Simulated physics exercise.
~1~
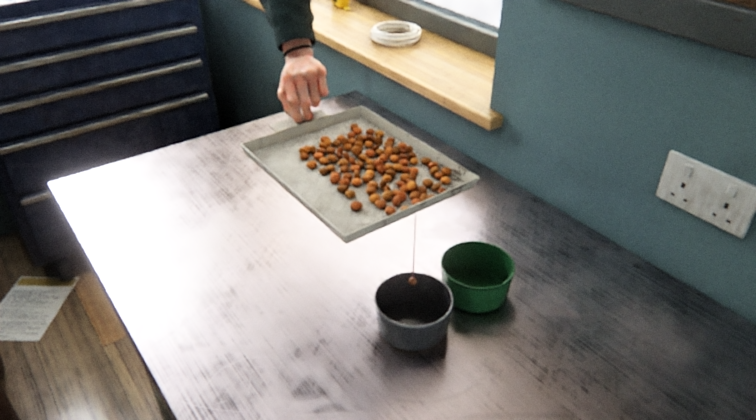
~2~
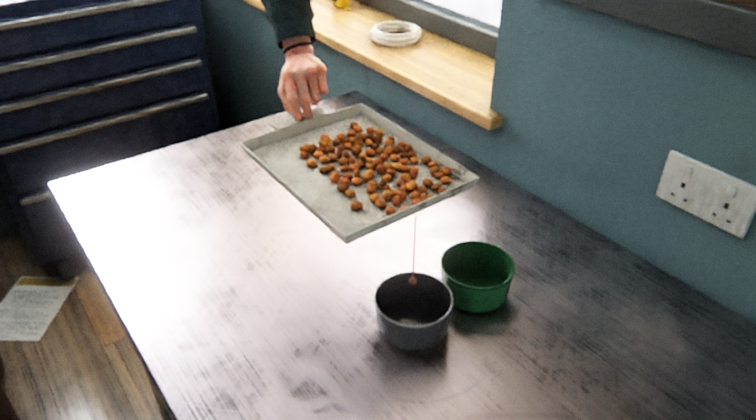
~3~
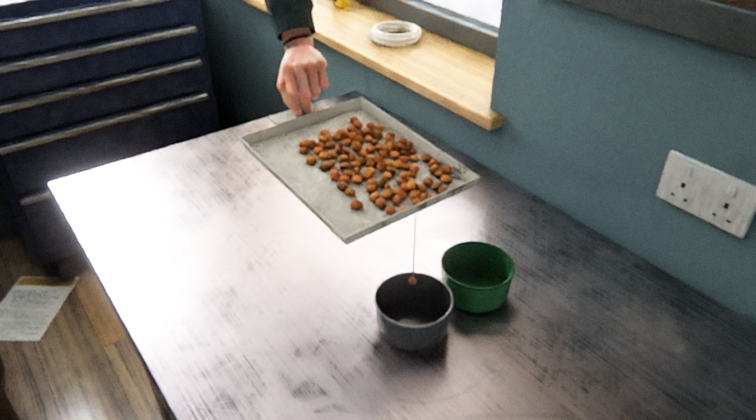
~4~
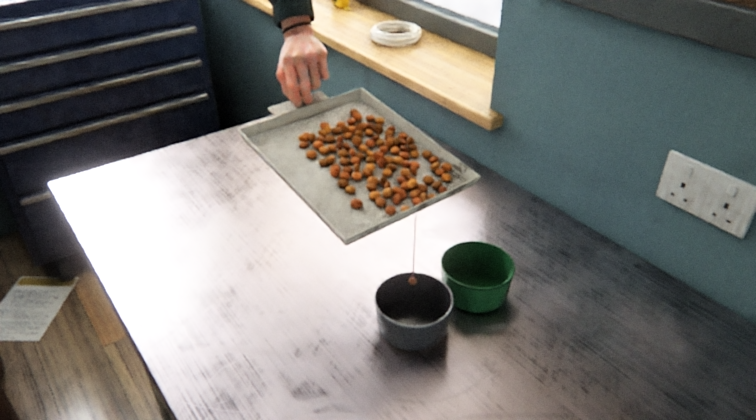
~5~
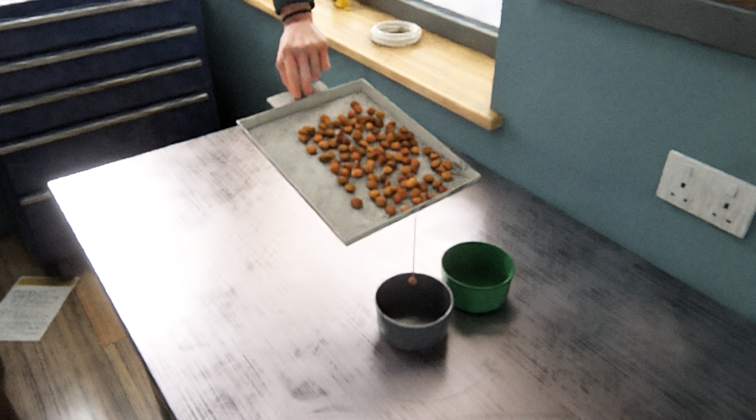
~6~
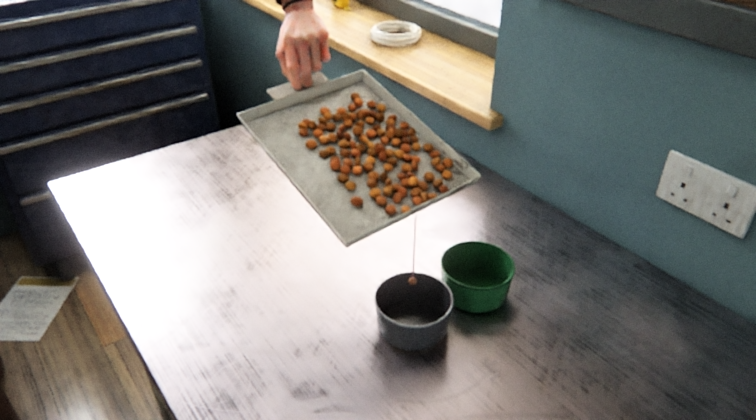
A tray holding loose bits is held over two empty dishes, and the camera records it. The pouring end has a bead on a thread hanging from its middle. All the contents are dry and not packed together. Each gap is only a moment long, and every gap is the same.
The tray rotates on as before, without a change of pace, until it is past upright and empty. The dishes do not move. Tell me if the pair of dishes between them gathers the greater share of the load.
Mostly spilled.
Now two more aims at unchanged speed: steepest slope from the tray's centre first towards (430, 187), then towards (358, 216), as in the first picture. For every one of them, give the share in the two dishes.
Shares: 90 %, then 10 %.
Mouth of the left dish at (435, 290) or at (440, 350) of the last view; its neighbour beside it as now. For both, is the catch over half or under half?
First place: Short of half; second place: Short of half.
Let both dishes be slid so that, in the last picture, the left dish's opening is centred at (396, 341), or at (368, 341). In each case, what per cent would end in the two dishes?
70 %, 80 %.
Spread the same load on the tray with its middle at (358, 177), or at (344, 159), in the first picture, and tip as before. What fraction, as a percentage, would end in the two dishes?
20 and 30 per cent.
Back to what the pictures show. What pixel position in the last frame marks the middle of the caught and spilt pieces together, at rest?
Around (402, 351).
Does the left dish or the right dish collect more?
So the winner turns out to be the left-side one.
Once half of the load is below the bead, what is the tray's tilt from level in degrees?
Somewhere near 95°.
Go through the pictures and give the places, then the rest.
In the first frame, corners of the pouring end near (346, 232) and (474, 176), level; middle of the load near (371, 168), bits of cat kibble; left dish near (438, 332); right dish near (502, 295); bead on its thread near (413, 281).
In the second frame, corners of the pouring end near (346, 233) and (474, 176), level; middle of the load near (371, 167).
In the third frame, corners of the pouring end near (346, 234) and (475, 176), tipped barely, lowest at the left corner; middle of the load near (371, 164).
In the fourth frame, corners of the pouring end near (346, 235) and (475, 175), tipped a little, lowest at the left corner; middle of the load near (371, 160).
In the fifth frame, corners of the pouring end near (347, 237) and (476, 175), tipped a little, lowest at the left corner; middle of the load near (371, 156).
In the sixth frame, corners of the pouring end near (347, 238) and (476, 175), tipped a little, lowest at the left corner; middle of the load near (372, 152); left dish near (438, 332); right dish near (502, 295).
Shortly afterwards, tray tipped steeply; all but a few on the tray; only a few in the air.
Next, tray tipped right over; near two thirds on the tray; a little in the left dish; near a quarter outside both; a little in the air.
Some moments later, tray tipped past a quarter turn; near a third in the left dish; only a few in the right dish; near two thirds outside both.
In the end, tray tipped past a quarter turn; near a third in the left dish; only a few in the right dish; near two thirds outside both.
